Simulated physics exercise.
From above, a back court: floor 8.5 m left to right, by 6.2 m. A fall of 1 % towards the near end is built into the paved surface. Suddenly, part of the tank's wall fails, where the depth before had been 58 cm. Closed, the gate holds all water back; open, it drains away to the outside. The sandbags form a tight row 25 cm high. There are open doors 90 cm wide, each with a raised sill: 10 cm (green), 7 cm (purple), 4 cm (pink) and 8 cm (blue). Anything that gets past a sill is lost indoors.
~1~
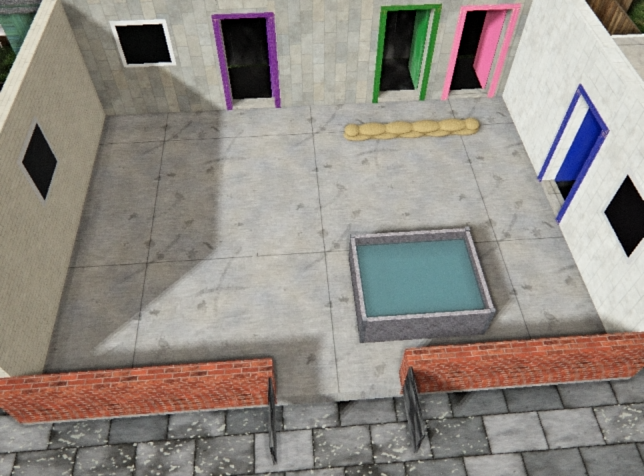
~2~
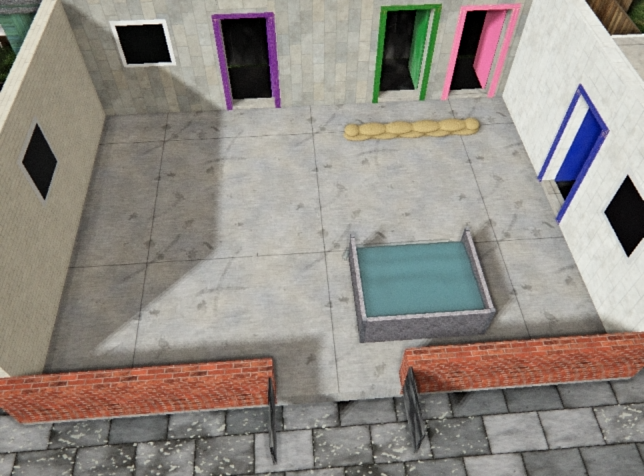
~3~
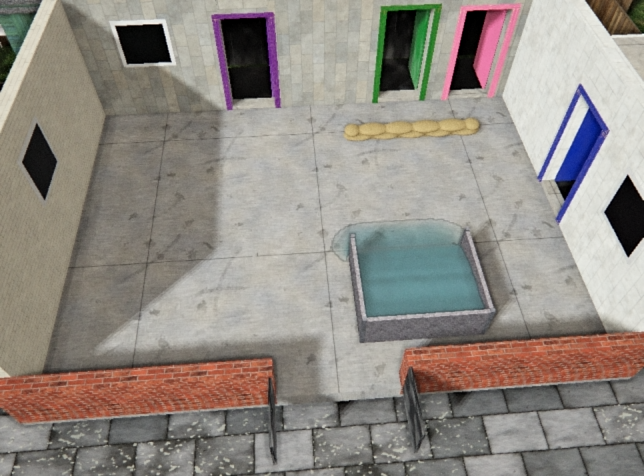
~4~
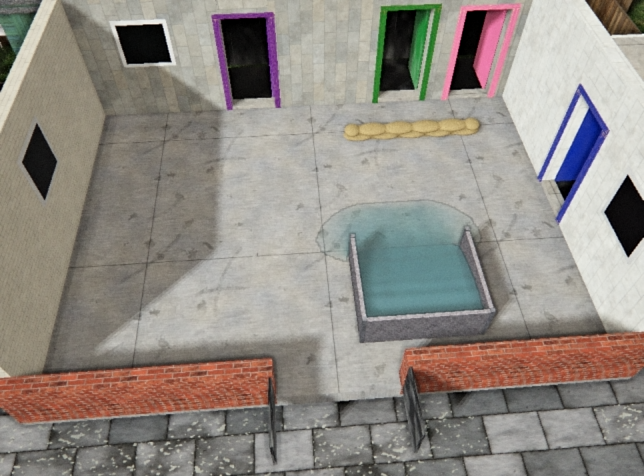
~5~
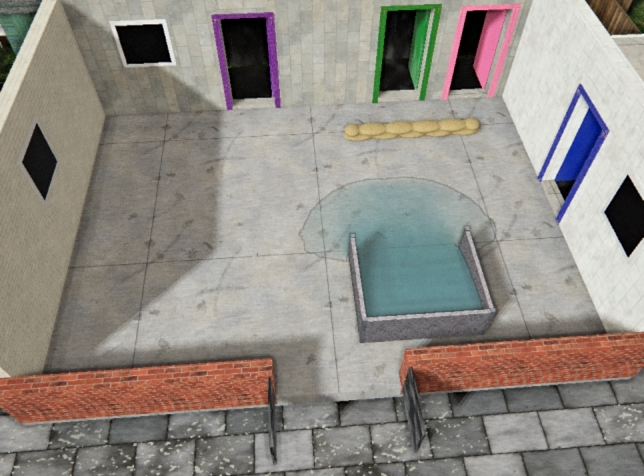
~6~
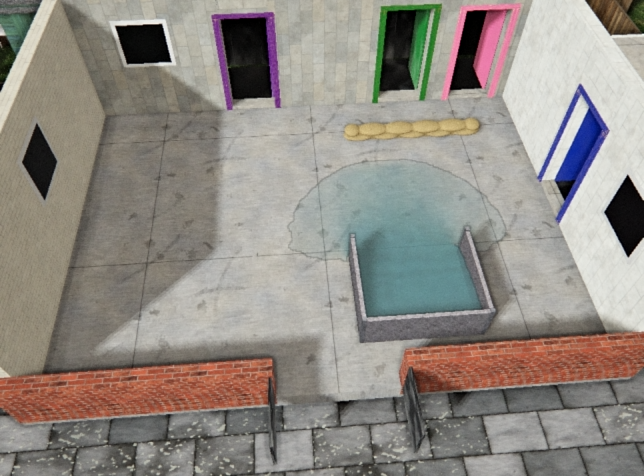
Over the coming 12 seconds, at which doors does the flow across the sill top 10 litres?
In order: Green door: Short; purple door: Surplus; pink door: Surplus; blue door: Short.
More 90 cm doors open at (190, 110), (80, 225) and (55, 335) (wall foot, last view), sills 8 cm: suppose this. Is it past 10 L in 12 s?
Taking them in order, the first gets too little, the second too little and the third too little.
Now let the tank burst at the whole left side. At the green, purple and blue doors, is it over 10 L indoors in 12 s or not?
Then green does not exceed it, purple does not exceed it, blue does not exceed it.
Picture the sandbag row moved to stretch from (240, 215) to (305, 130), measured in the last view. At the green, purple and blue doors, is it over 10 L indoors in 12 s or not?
Then the green door is too much, the purple door is fine, and the blue door is fine.
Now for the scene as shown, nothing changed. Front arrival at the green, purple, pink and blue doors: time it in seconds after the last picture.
Doors: Green 2.6 s / purple 1.4 s / pink 2.2 s / blue 1.3 s.
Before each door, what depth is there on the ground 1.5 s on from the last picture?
Green 0 cm, purple 8 cm, pink 0 cm, blue 3 cm.
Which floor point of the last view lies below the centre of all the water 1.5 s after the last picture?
About (393, 194).
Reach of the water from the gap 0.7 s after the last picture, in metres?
That's near 4.0 m in a straight line.
Then, 0.7 s after the last picture water covers 25 % of the floor and is deepest (30 cm) near (378, 143); green door not reached, purple door not reached, pink door not reached, blue door not reached.
Then, 1.5 s after the last picture water covers 30 % of the floor and is deepest (24 cm) near (378, 143); green door not reached, purple door 8 cm at the sill, 0 L in, pink door not reached, blue door 3 cm at the sill, 0 L in.
Then, 2.8 s after the last picture water covers 40 % of the floor and is deepest (17 cm) near (524, 148); green door 1 cm at the sill, 0 L in, purple door 11 cm at the sill, 21 L in, pink door 8 cm at the sill, 3 L in, blue door 8 cm at the sill, 0 L in.
Then, 6.3 s after the last picture water covers 75 % of the floor and is deepest (9 cm) near (521, 363); green door 3 cm at the sill, 0 L in, purple door 2 cm at the sill, 27 L in, pink door 5 cm at the sill, 30 L in, blue door 5 cm at the sill, 1 L in.
Then, 11.3 s after the last picture water covers 90 % of the floor and is deepest (8 cm) near (37, 399); green door 2 cm at the sill, 0 L in, purple door 1 cm at the sill, 27 L in, pink door 1 cm at the sill, 31 L in, blue door 2 cm at the sill, 1 L in.
